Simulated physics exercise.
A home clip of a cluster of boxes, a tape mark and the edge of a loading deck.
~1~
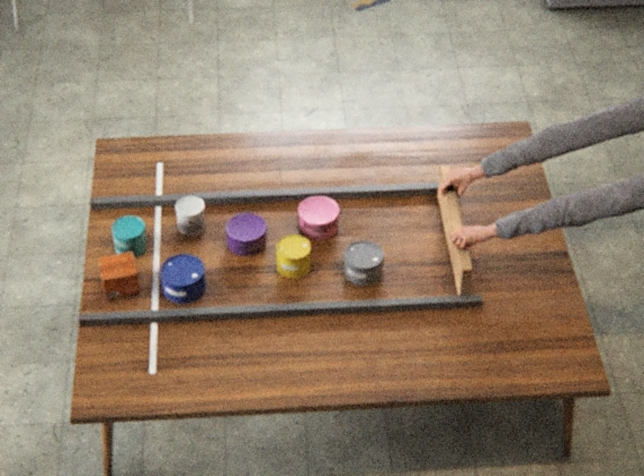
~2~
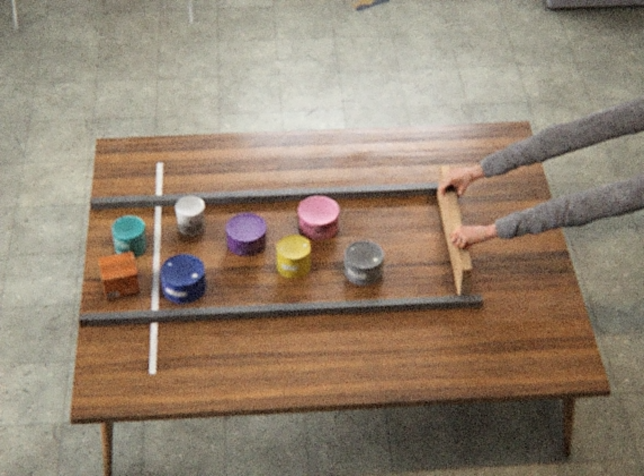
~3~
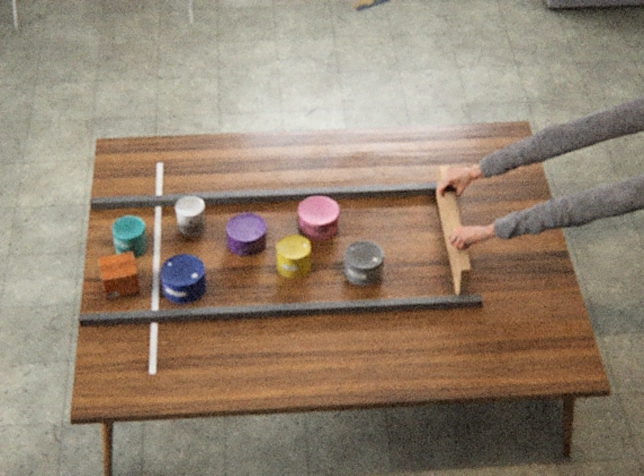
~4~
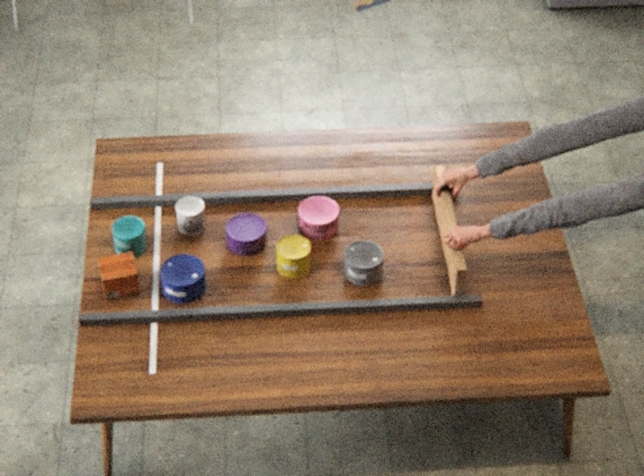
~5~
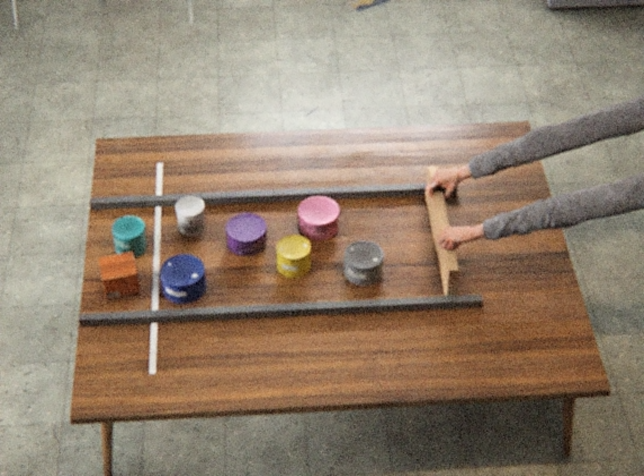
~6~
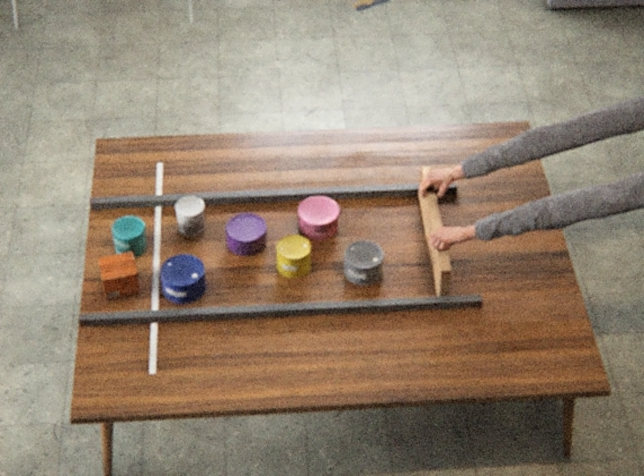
A wooden plank, held upright by two hands, slides slightly left between two dark rails on a wooden table, while the grey, pink, yellow, purple, white, blue and turquoise containers and an orange box stay still around a white tape line.
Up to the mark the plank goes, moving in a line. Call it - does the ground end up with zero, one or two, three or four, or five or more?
The ground ends up with one or two.
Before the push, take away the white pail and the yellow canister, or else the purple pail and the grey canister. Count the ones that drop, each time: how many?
1 in the first case, 0 in the second.
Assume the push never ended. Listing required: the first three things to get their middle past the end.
Earliest first, the order is the turquoise pail, the orange box, the purple pail.
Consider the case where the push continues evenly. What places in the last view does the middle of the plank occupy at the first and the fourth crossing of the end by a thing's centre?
The middle sits near (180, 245) at the first moment and near (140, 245) at the second.
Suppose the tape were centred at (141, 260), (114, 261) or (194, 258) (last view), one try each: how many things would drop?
In that order 3, 6 and 0.
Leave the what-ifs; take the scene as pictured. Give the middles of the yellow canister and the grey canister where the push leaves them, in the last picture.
The yellow canister at (104, 264), the grey canister at (136, 276).
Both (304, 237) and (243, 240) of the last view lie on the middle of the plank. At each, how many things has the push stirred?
At the first point the count is 4, at the second it's 6.
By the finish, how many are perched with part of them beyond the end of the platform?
It's 2.
Early on, none off yet; orange box at rest near (119, 275); turquoise pail at rest near (130, 238); blue canister at rest near (183, 279).
Finally, the number that fall off is one or two; lost, turquoise pail and orange box.
